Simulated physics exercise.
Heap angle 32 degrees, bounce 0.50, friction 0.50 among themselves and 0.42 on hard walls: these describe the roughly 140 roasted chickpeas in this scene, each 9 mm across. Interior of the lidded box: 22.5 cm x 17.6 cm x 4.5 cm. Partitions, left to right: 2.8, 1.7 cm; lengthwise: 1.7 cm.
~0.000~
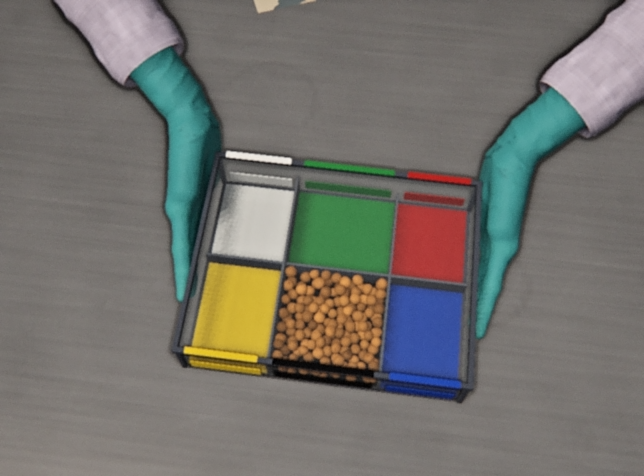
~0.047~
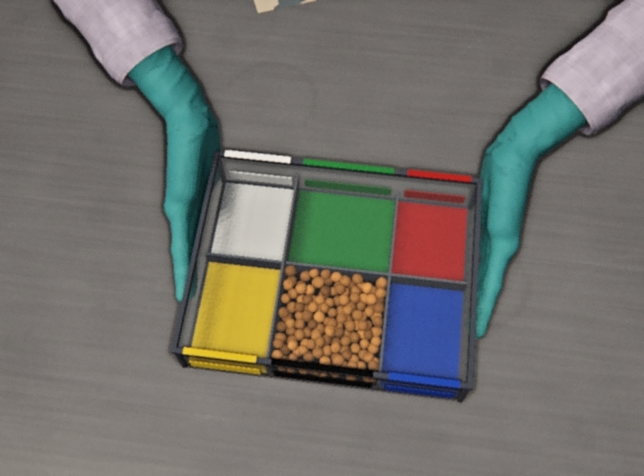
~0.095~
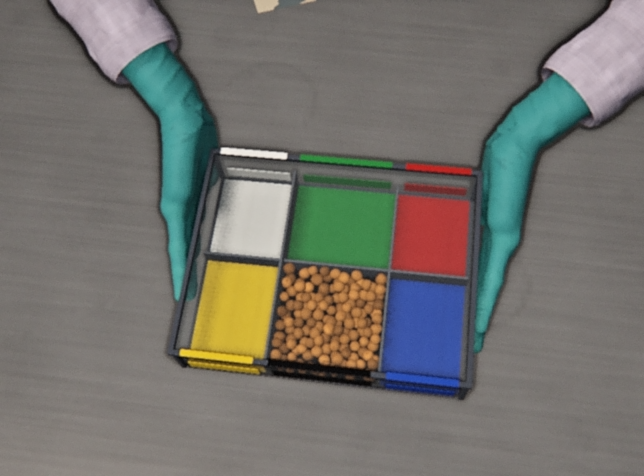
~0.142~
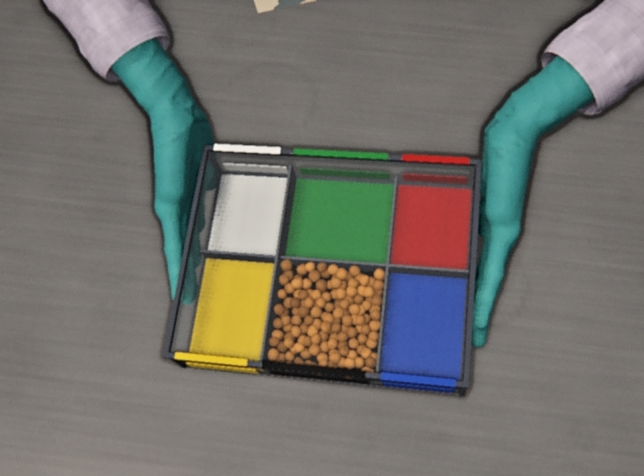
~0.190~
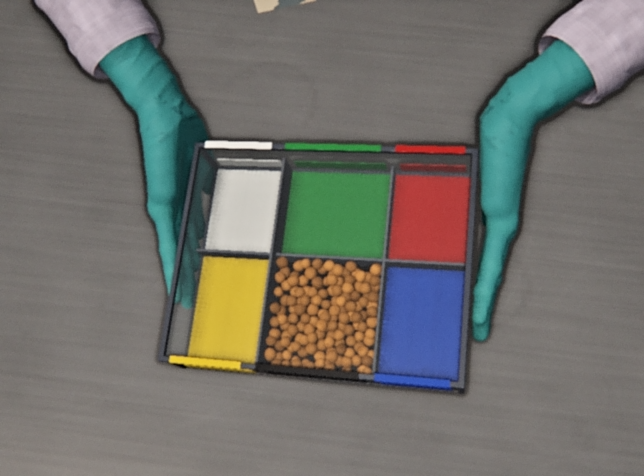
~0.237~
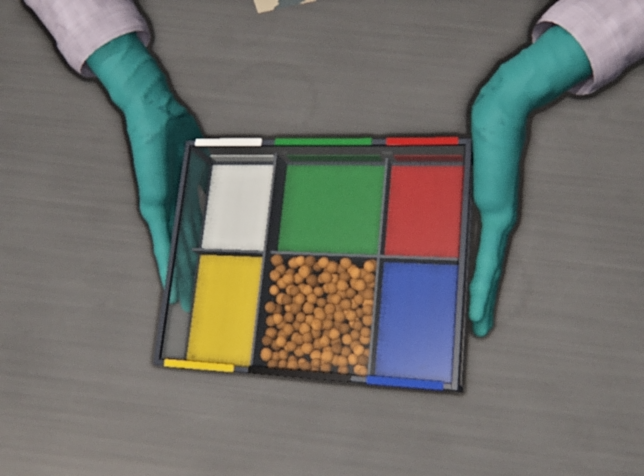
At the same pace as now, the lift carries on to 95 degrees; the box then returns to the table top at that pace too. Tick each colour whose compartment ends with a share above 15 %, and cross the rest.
Red: Cross. Blue: Cross. Green: Cross. Yellow: Tick. White: Cross. Black: Tick.
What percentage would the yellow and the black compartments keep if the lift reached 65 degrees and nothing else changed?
Yellow 5 %; black 95 %.
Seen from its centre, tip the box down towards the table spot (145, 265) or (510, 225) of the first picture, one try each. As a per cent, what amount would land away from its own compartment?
Estimate: Some 55 % and some 95 % respectively.
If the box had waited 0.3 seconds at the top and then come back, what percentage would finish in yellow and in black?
Result - yellow: 35 %; black: 65 %.
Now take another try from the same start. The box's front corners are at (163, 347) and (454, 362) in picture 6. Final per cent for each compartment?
It comes out as red at 0 percent, blue at 0 percent, green at 0 percent, yellow at 40 percent, white at 5 percent and black at 55 percent.
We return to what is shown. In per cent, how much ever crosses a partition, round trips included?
The share is close to 25 percent.
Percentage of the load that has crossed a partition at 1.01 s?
About 10 percent.
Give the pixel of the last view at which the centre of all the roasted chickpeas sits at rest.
Approximately (291, 351) in the last view.
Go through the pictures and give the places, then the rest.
In the first frame, box tilt 0 degrees, front corners at (178, 348) and (468, 384); black 100 %.
In the second frame, box tilt 1 degrees, front corners at (177, 348) and (467, 384).
In the third frame, box tilt 4 degrees, front corners at (174, 350) and (466, 383), lowest corner left front.
In the fourth frame, box tilt 9 degrees, front corners at (169, 353) and (463, 382), lowest corner left front.
In the fifth frame, box tilt 14 degrees, front corners at (165, 357) and (459, 382), lowest corner left front.
In the sixth frame, box tilt 20 degrees, front corners at (160, 360) and (452, 384), lowest corner left front; black 100 %. The box's pace is about 110 degrees a second.
After 1.01 s, tilt 95 degrees; yellow 10 %, black 90 %.
After 1.53 s, tilt 41 degrees; yellow 25 %, black 75 %.
After 2.11 s, tilt 0 degrees; yellow 25 %, black 75 %.
At rest (2.6 s), red 0 %, blue 0 %, green 0 %, yellow 25 %, white 0 %, black 75 %.
